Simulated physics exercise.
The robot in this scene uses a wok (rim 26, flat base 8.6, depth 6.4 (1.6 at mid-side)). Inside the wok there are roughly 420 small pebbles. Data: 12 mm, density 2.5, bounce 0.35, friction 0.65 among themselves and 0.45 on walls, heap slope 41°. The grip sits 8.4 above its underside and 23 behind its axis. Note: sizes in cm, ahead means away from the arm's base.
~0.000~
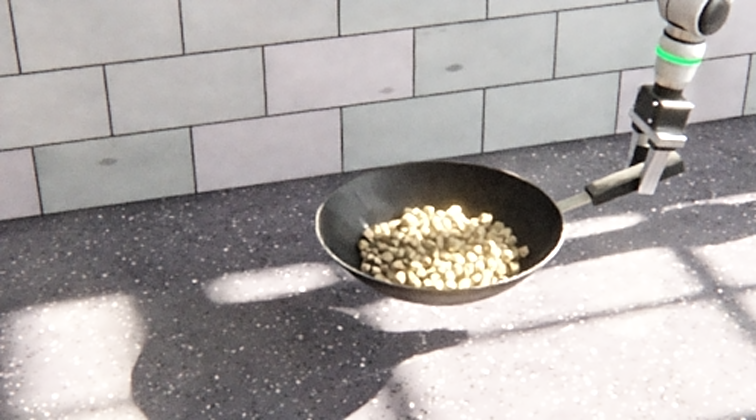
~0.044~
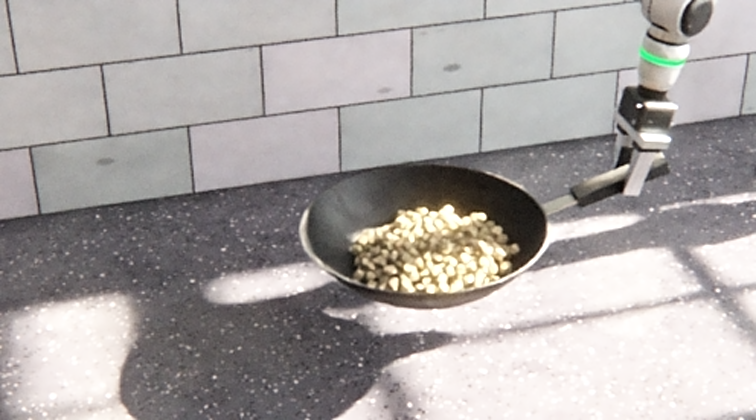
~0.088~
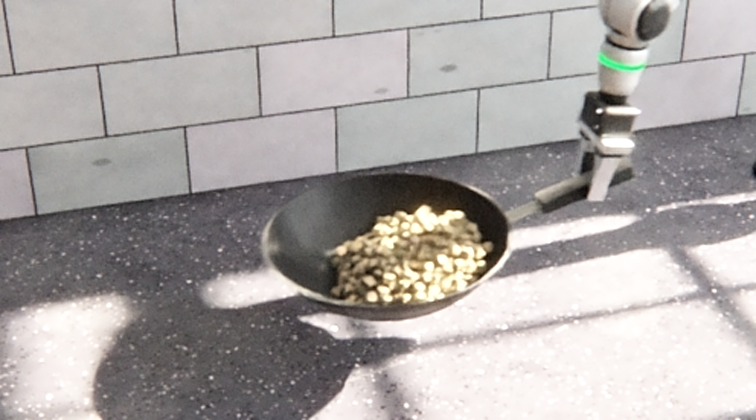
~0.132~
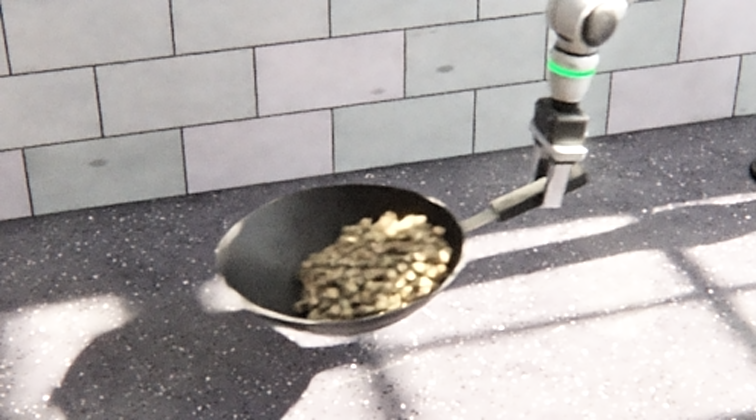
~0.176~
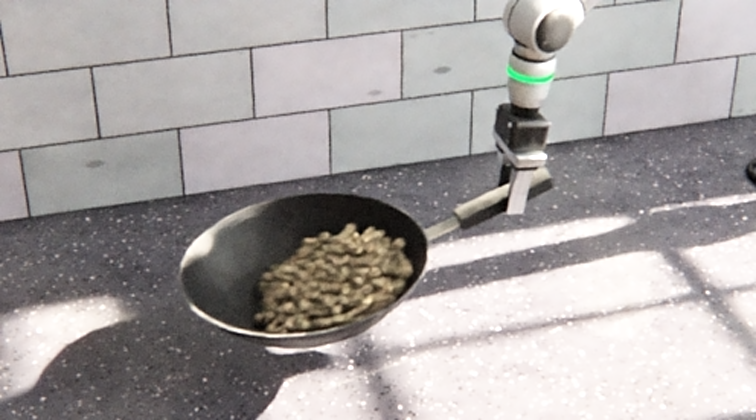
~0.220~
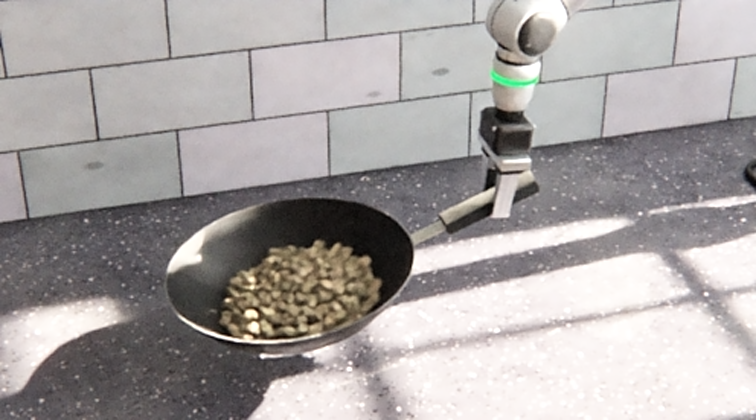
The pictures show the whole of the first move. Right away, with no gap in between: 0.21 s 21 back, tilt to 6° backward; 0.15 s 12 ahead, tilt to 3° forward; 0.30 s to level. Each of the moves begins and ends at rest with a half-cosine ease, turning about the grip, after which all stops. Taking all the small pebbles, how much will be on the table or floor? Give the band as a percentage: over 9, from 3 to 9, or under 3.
Over 9 %.
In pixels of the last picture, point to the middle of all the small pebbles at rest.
Centre at rest: About (393, 271).
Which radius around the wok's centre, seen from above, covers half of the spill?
I reckon close to 26 centimetres.
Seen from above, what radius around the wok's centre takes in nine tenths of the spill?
I'd put it at about 45 centimetres.
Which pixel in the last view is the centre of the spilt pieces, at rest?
Close to (555, 303) in pixels.
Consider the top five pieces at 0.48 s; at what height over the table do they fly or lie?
Around 23 cm above the table.
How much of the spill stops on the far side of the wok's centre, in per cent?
Roughly 10 %.
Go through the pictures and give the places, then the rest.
In the first picture, wok middle at (440, 248), level; upper third of the load around (440, 247), from x 365 to 525, top at y 210; 424 in the wok.
In the second picture, wok middle at (425, 251), level; upper third of the load around (441, 246), from x 355 to 515, top at y 210.
In the third picture, wok middle at (389, 262), tilted 2° forward; upper third of the load around (435, 247), from x 335 to 485, top at y 210.
In the fourth picture, wok middle at (345, 275), tilted 4° forward; upper third of the load around (405, 254), from x 300 to 445, top at y 220.
In the fifth picture, wok middle at (308, 286), tilted 5° forward; upper third of the load around (362, 266), from x 260 to 410, top at y 230.
In the sixth picture, wok middle at (294, 291), tilted 6° forward; upper third of the load around (314, 282), from x 225 to 375, top at y 245; 424 in the wok.
After 0.48 s, tilted 3° backward, highest piece 24 above the table; 410 in the wok, 14 in flight or on a rim.
After 0.75 s, tilted 1° forward, highest piece 26 above the table; 275 in the wok, 93 on the table or floor, 56 in flight or on a rim.
After 1.08 s, level, highest piece 12 above the table; 275 in the wok, 149 on the table or floor.
After 2.13 s, level, highest piece 12 above the table; 275 in the wok, 149 on the table or floor.
At rest, 275 in the wok, 149 on the table or floor. That is 35 % on the table or floor.
